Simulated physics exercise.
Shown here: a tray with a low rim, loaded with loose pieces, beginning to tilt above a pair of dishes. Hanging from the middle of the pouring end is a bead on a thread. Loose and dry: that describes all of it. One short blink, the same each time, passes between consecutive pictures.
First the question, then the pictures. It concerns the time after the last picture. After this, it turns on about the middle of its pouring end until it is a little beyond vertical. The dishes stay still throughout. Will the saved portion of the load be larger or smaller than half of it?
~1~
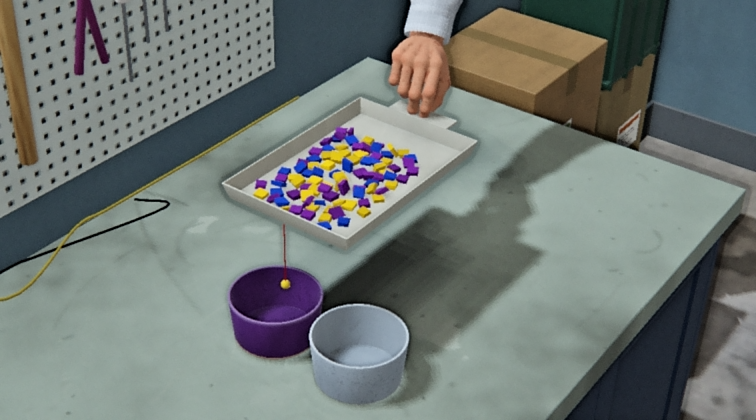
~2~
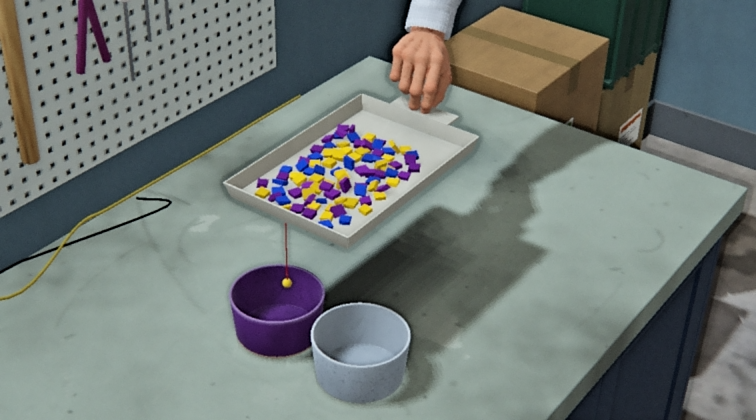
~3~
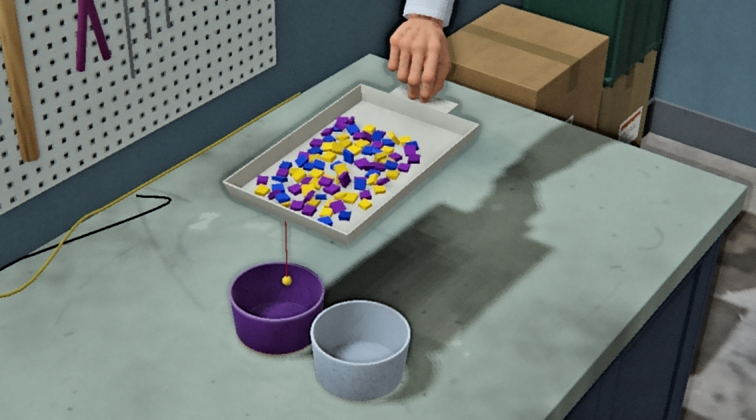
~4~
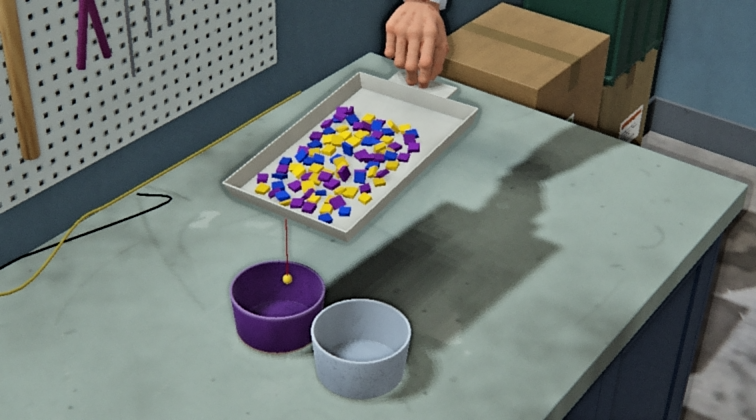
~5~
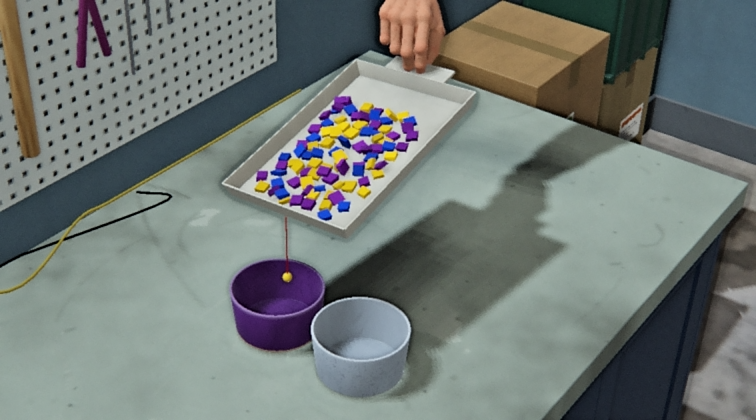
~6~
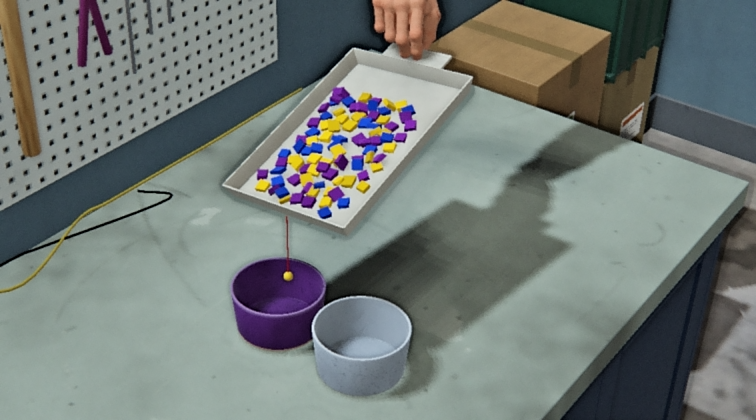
It is smaller than half.
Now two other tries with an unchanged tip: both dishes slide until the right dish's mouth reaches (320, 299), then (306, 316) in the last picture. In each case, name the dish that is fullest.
One: The left-side dish. Two: The left-side dish.
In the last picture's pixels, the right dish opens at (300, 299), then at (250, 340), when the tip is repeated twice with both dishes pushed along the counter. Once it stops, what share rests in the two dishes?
Close to 70 in a hundred, then close to 10 in a hundred.
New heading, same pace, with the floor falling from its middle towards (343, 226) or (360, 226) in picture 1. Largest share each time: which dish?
Rightward dish at the first place, Rightward dish at the second.
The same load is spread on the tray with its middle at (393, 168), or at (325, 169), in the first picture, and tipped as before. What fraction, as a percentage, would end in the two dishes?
It's 30 percent the first time and 30 percent the second.
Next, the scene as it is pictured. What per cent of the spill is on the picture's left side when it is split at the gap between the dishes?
Left share: Some 100 per cent.
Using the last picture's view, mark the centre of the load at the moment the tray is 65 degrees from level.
Roughly at (274, 172).
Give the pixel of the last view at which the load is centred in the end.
The centre comes to rest close to (227, 319).
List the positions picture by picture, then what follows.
The first frame shows corners of the pouring end at (229, 183) and (346, 235), level; middle of the load at (340, 178), mosaic tiles; left dish at (245, 334); right dish at (329, 378); bead on its thread at (286, 284).
The second frame shows corners of the pouring end at (231, 182) and (347, 233), level; middle of the load at (342, 175).
The third frame shows corners of the pouring end at (230, 181) and (346, 230), tipped barely, lowest at the left corner; middle of the load at (341, 170).
The fourth frame shows corners of the pouring end at (229, 182) and (345, 227), tipped a little, lowest at the left corner; middle of the load at (341, 163).
The fifth frame shows corners of the pouring end at (229, 182) and (344, 225), tipped a little, lowest at the left corner; middle of the load at (340, 156).
The sixth frame shows corners of the pouring end at (229, 183) and (343, 223), tipped clearly, lowest at the left corner; middle of the load at (338, 151); left dish at (248, 325); right dish at (332, 369).
Soon, tray tipped steeply; nearly all on the tray; a stray few in the air.
A while on, tray tipped past a quarter turn; about half on the tray; a small part in the left dish; a small part outside both; about a quarter in the air.
Towards the end, tray tipped past a quarter turn; about a third in the left dish; about two thirds outside both.
Finally, tray tipped past a quarter turn; none in the right dish; about a third in the left dish; about two thirds outside both.
